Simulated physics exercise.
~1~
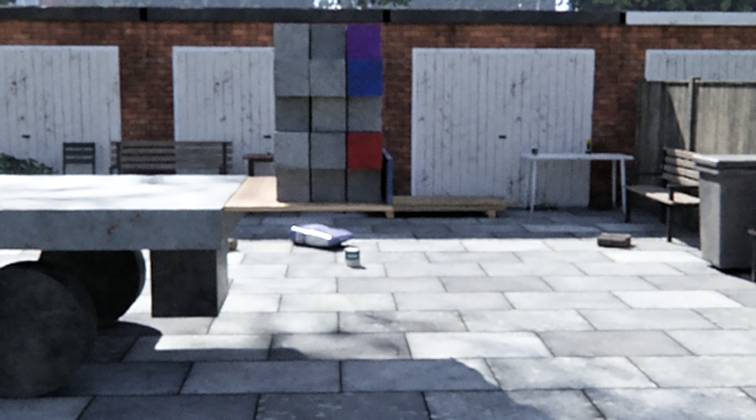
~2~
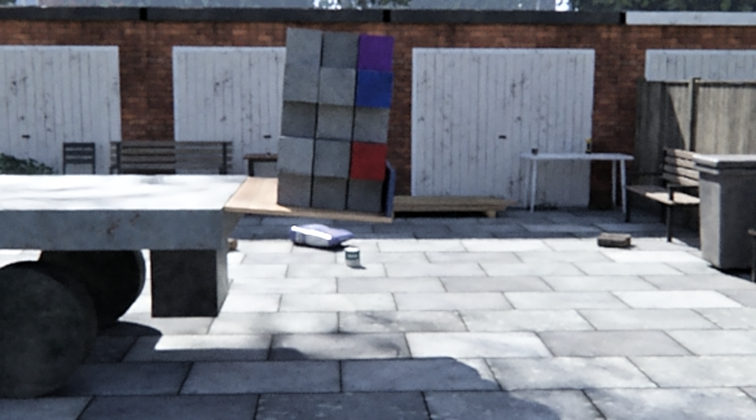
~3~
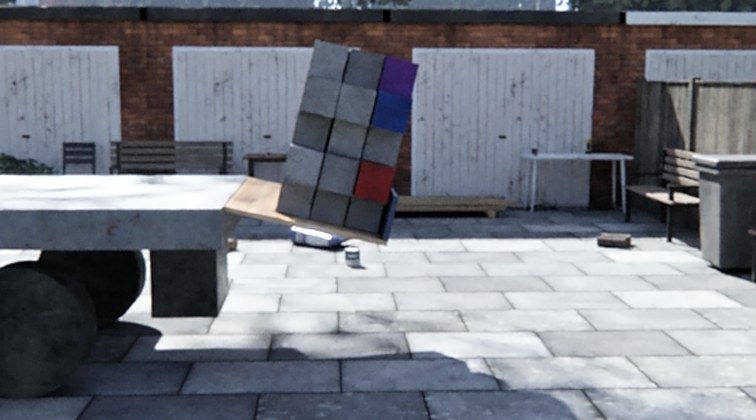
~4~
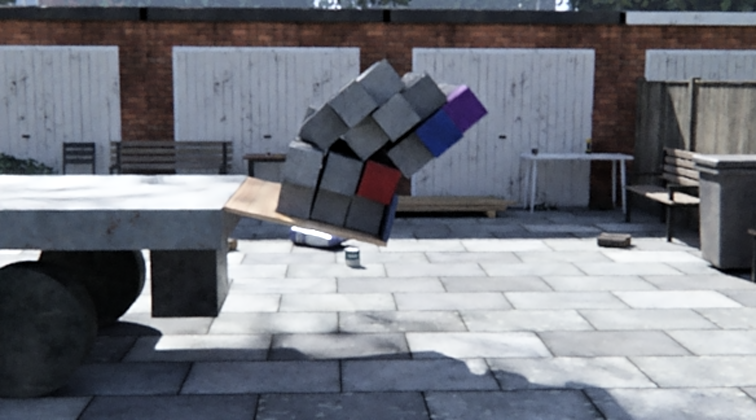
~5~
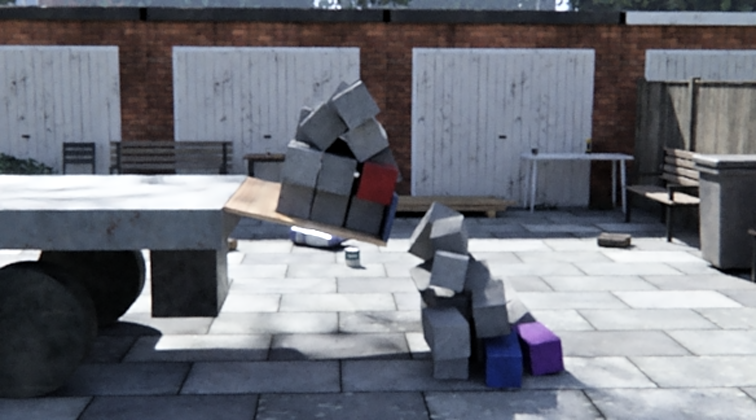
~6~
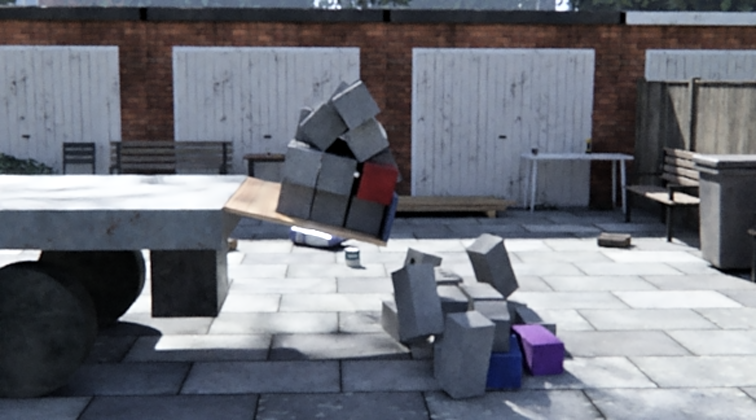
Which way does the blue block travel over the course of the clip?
The blue block moves down, leaving the tilted stack and ending on the paving beside the purple block.
